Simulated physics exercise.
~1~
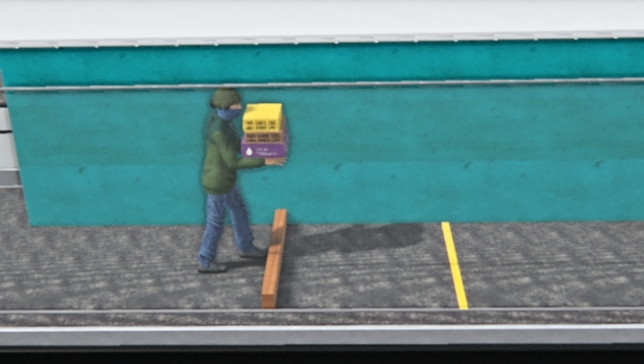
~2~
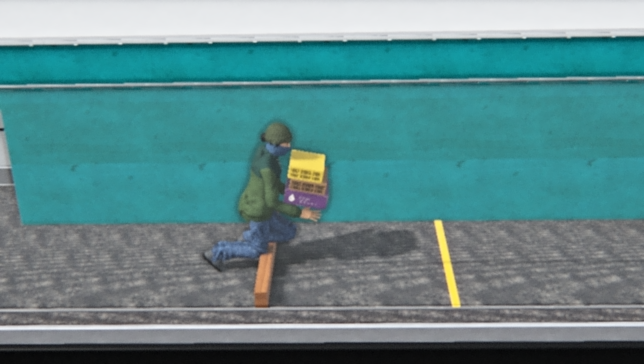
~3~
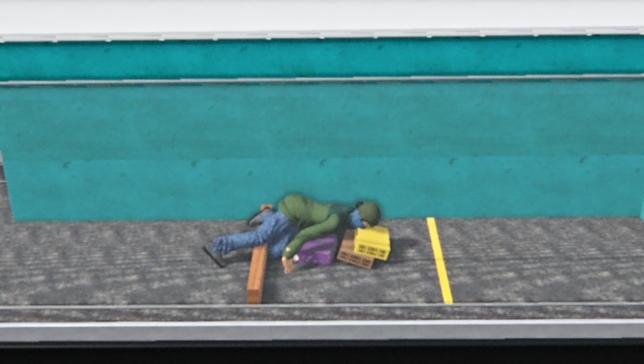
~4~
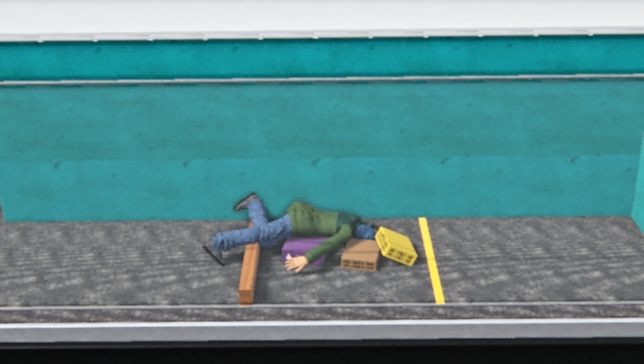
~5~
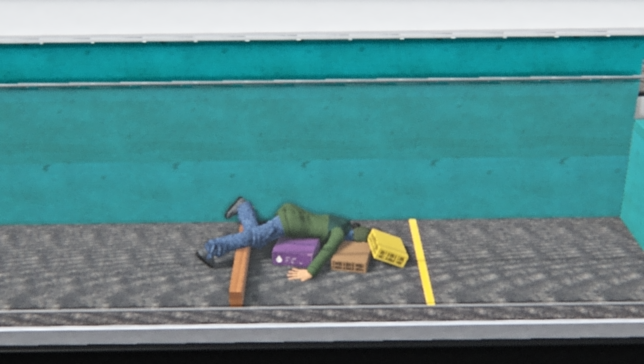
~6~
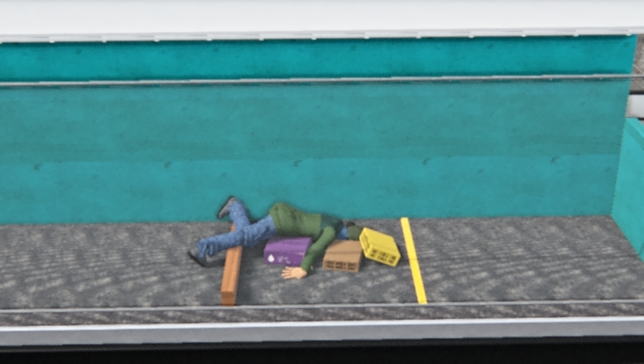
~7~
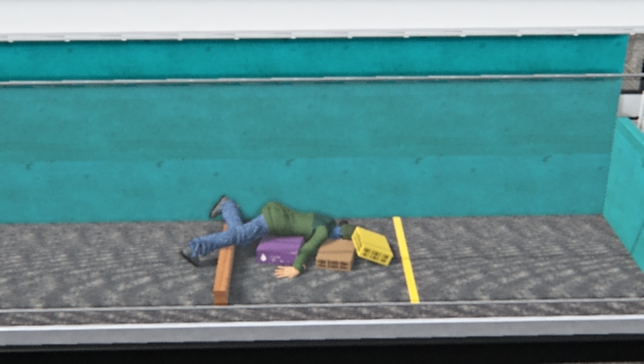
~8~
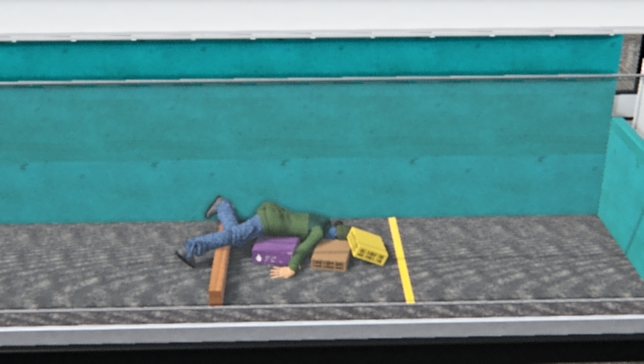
A person carrying stacked crates trips over a beam and sprawls short of the yellow line.
